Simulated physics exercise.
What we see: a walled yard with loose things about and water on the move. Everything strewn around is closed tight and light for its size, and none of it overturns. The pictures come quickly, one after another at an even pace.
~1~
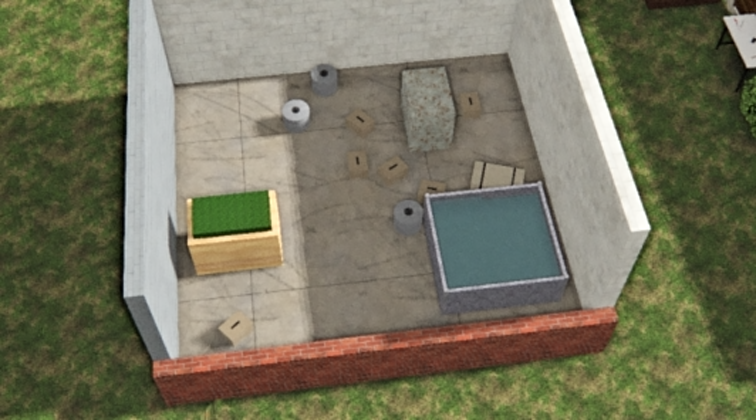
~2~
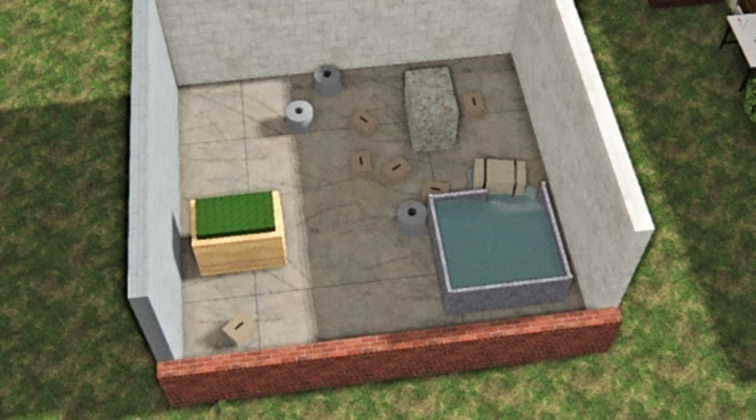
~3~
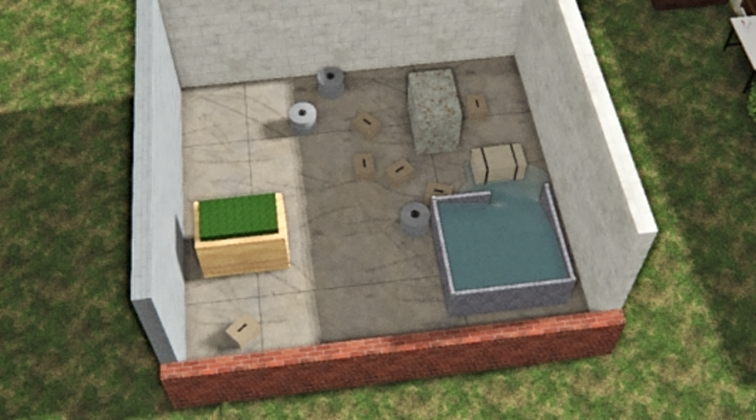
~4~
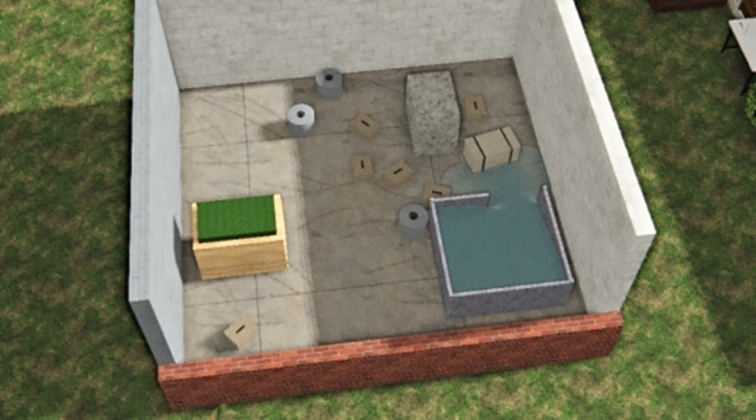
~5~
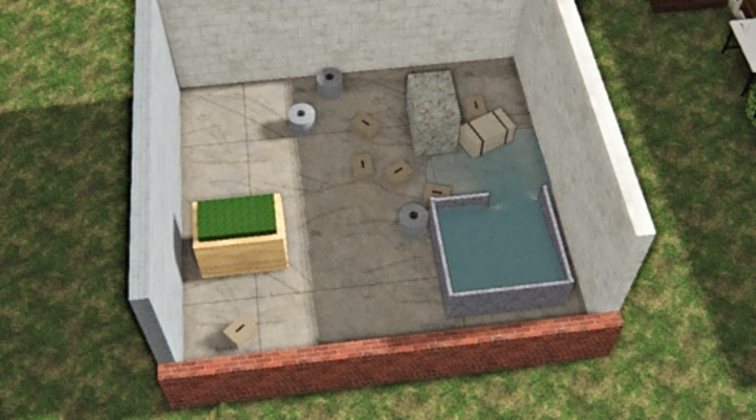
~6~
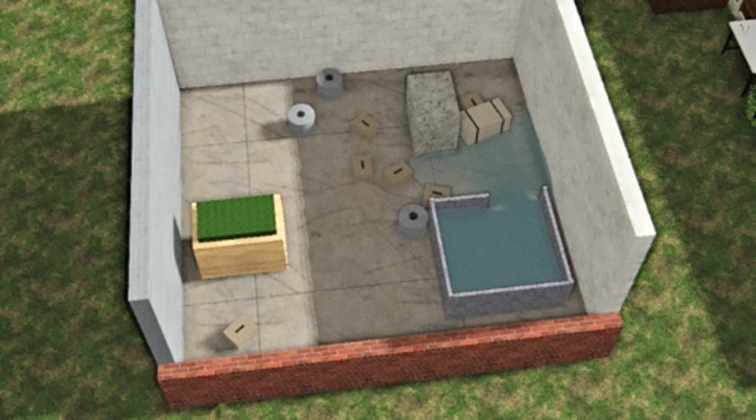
The footage shows a walled yard with scattered boxes and cylinders, where water pours through a gap in a raised pool's back wall and spreads across the floor, pushing a pale trunk backward beside a tall stone block.
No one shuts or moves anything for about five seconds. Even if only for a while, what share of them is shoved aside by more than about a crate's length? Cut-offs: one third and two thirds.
A third to two thirds of the things get pushed well away.
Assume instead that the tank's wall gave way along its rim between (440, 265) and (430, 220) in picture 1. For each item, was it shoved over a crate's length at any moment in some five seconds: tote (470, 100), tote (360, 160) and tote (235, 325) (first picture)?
Taking them in order, less than that, less than that, displaced that much.
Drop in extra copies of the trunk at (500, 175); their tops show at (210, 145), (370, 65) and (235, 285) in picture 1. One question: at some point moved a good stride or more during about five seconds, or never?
Going by the order given: Stays in place, travels that far, stays in place.
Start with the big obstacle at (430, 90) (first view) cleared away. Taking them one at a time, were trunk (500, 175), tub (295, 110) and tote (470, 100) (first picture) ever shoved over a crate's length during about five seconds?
Went the distance, went the distance and went the distance.
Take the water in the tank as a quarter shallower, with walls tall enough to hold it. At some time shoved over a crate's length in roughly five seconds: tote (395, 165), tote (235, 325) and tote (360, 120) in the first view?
The first stopped before it, the second stopped before it, the third stopped before it.
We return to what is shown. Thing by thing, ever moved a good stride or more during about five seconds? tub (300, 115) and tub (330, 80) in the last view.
First: Goes past it; second: Goes past it.
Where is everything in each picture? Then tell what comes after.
A trunk at (498, 176) rests on the ground; a tote at (471, 101), on the bottom; 0 of 10 have shifted, in the first frame.
A trunk at (500, 171) rests on the ground, close to its start; a tote at (474, 102) rests on the ground; 1 of 10 have shifted, in the second frame.
A trunk at (499, 157), on the bottom, a stride from its start; a tote at (477, 104), on the bottom; 1 of 10 have shifted, in the third frame.
A trunk at (493, 143), on the bottom, a stride from its start; a tote at (476, 106) rests on the ground; 1 of 10 have shifted, in the fourth frame.
A trunk at (488, 126), on the bottom, a stride from its start; a tote at (476, 105) rests on the ground; 1 of 10 have shifted, in the fifth frame.
A trunk at (484, 115) rests on the ground, a stride from its start; a tote at (474, 103), on the bottom, close to its start; 2 of 10 have shifted, in the sixth frame.
A moment on, 1 of 10 are well off their spots; 1 afloat.
Next, 2 of 10 are well off their spots; 2 afloat.
Later, 3 of 10 are well off their spots; 1 afloat.
In the end, 4 of 10 are well off their spots, and 4 have been at some point; 2 afloat.
